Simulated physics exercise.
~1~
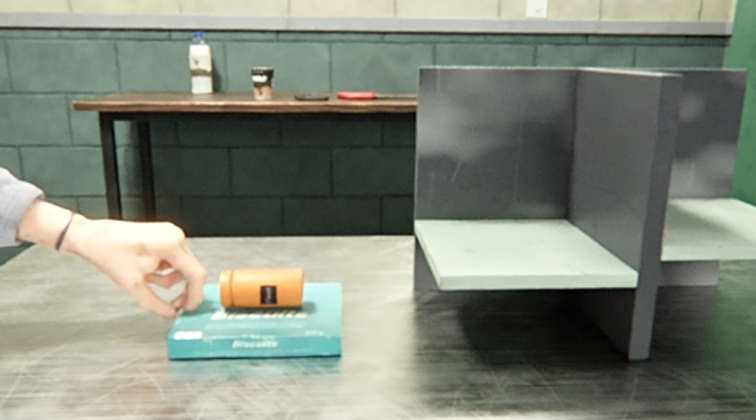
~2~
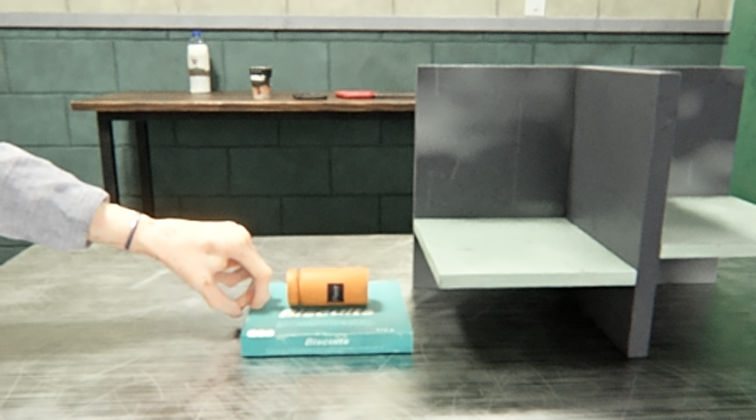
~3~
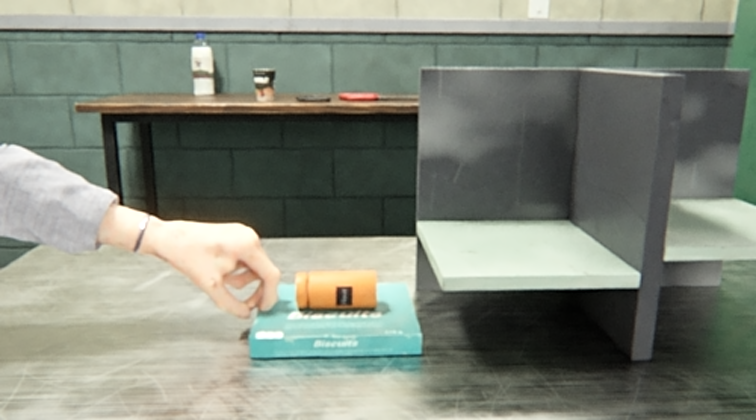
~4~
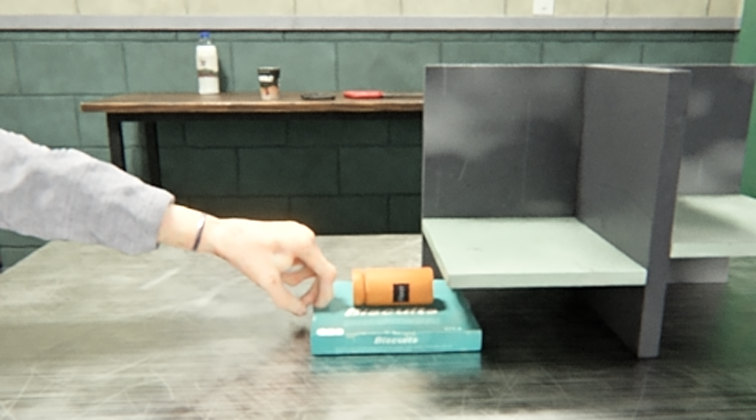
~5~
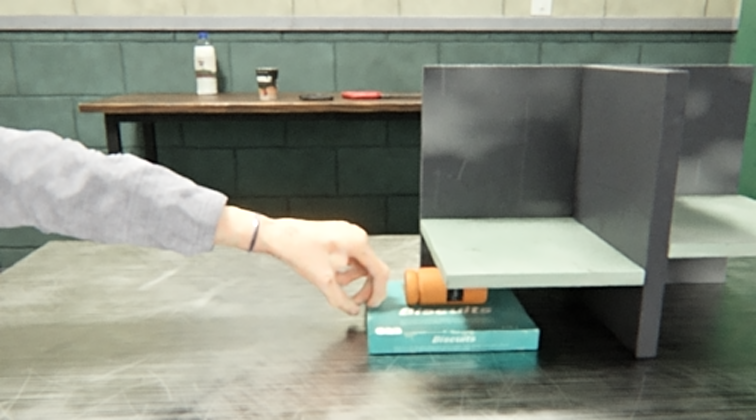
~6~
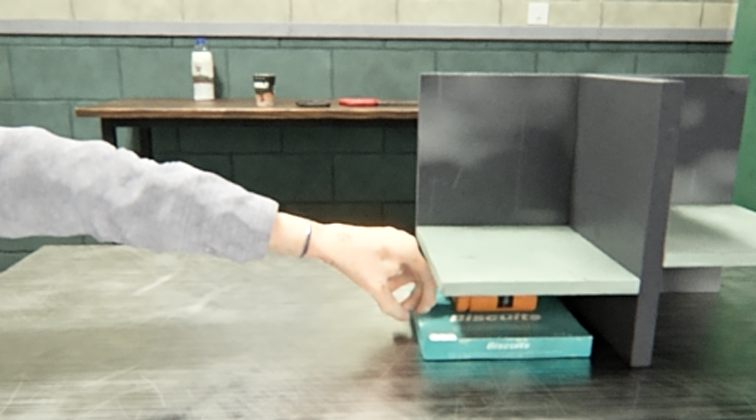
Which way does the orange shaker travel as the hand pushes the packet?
The orange shaker travels to the right, riding on top of the turquoise packet.
